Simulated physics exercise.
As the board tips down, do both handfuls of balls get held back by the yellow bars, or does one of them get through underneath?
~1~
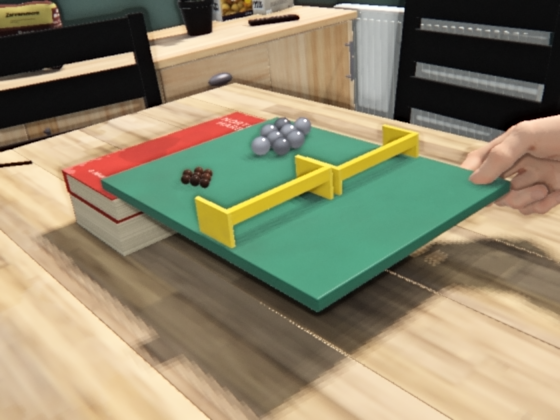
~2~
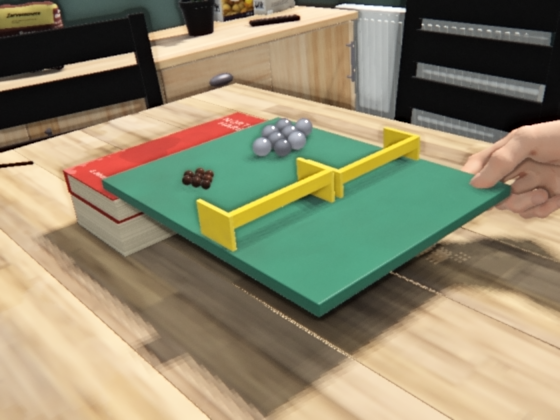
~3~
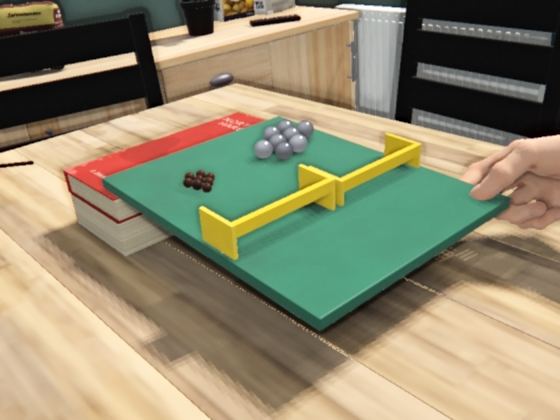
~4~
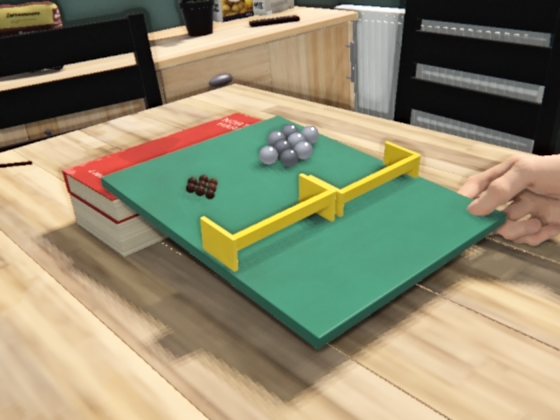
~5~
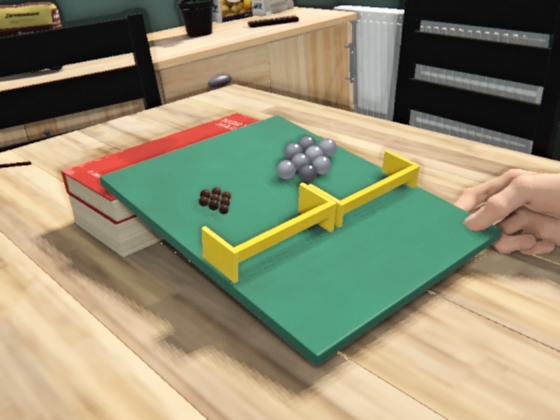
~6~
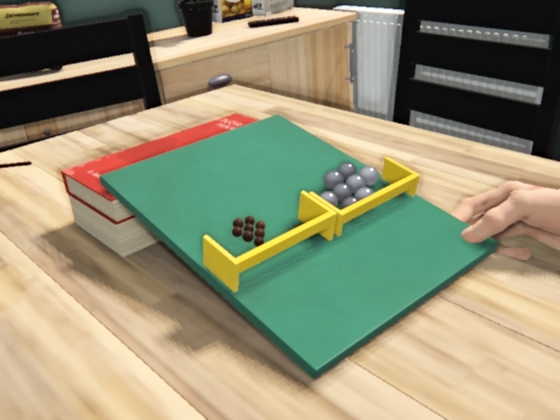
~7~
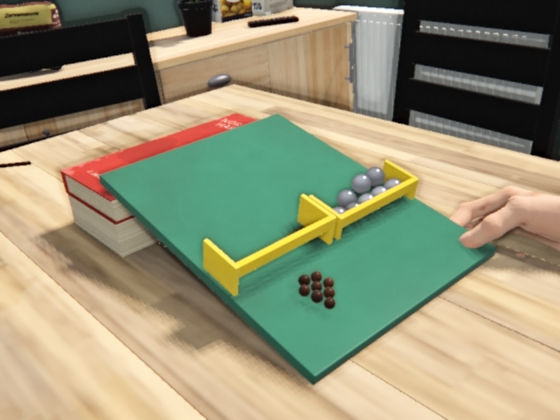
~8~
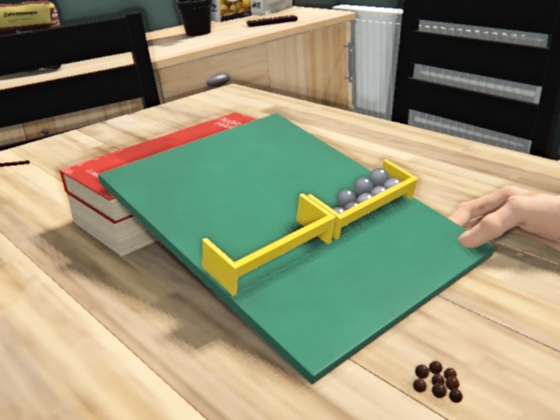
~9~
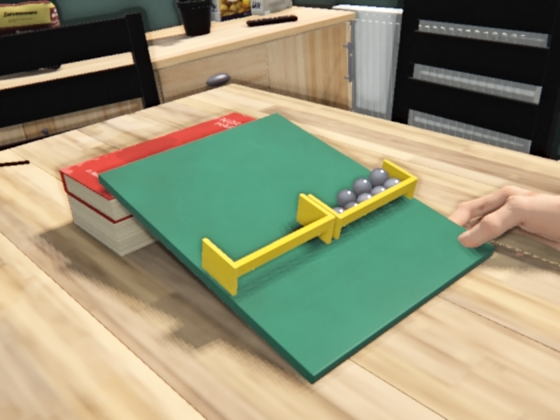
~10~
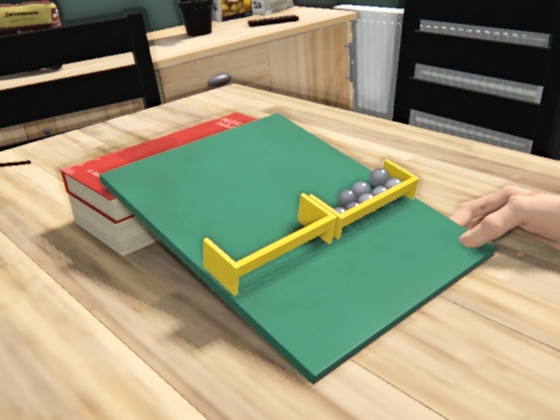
One gets through. The small dark brown balls on the nearer side slip under their bar, while the larger grey balls on the farther side are stopped by theirs.
A green board, propped on red-covered books on a wooden table and seen from slightly above, is slowly lowered at its free end by a hand on the right. A small handful of dark brown balls sits on the nearer side, and larger grey balls sit on the farther side, each uphill of a yellow bar. As the slope steepens, both handfuls move down towards the bars. The brown balls pass under the nearer bar, leave the board and go out of view across the table. The grey balls stay gathered behind the farther bar.
